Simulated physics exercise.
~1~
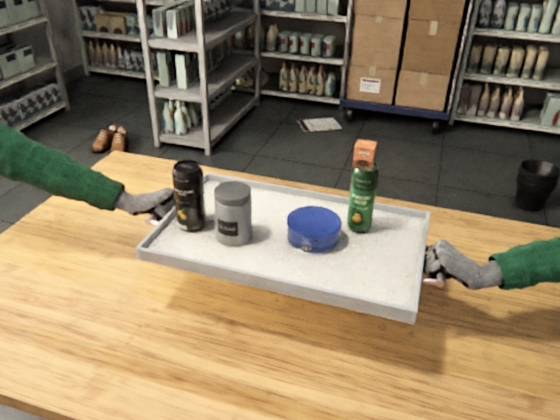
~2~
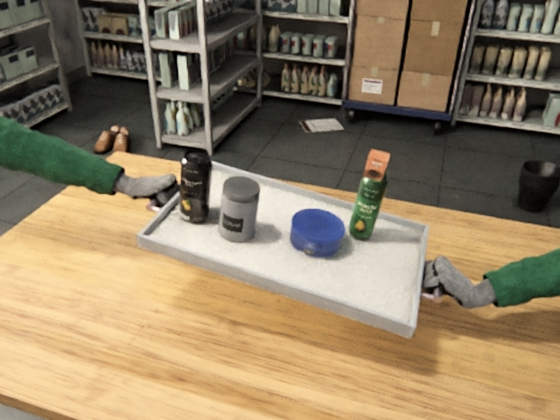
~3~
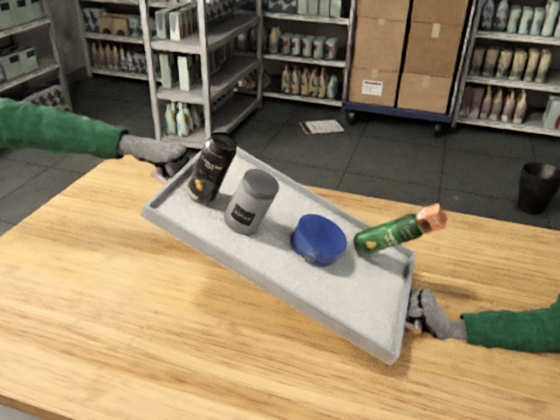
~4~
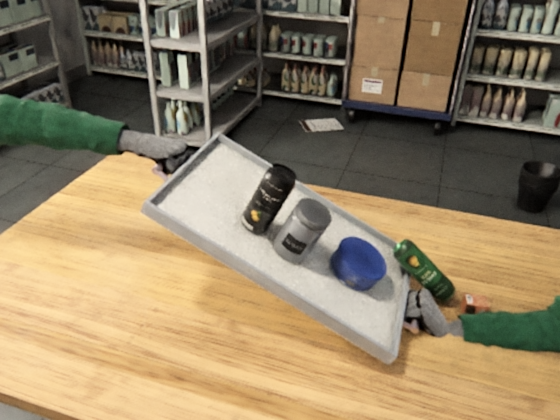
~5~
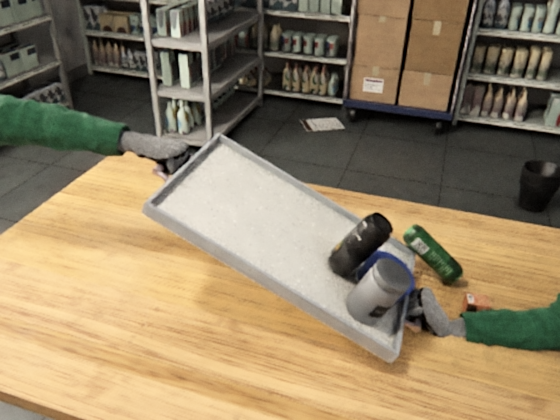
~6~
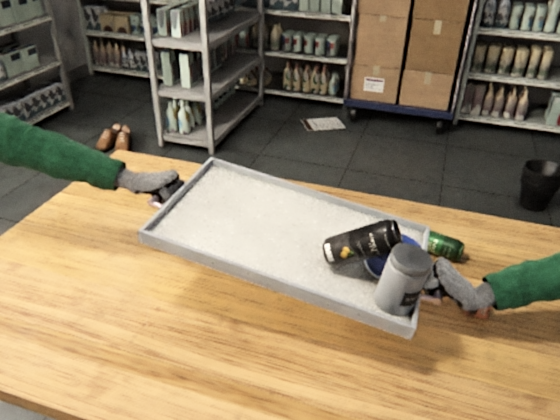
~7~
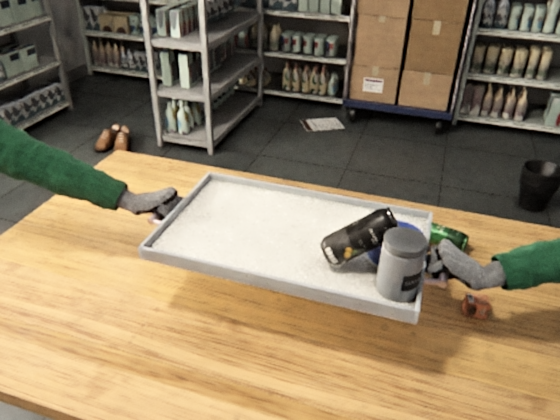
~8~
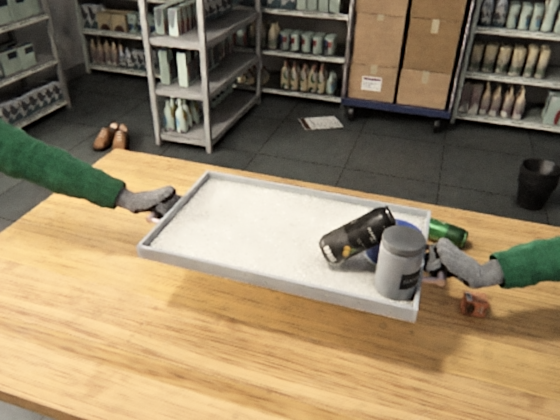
The clip shows two gloved hands tilting a tray steeply down to the right, so the green can and orange carton go off that end while the black can, grey jar and blue tub slide after them; levelled again, the tray holds these three bunched at its right end, the black can toppled.
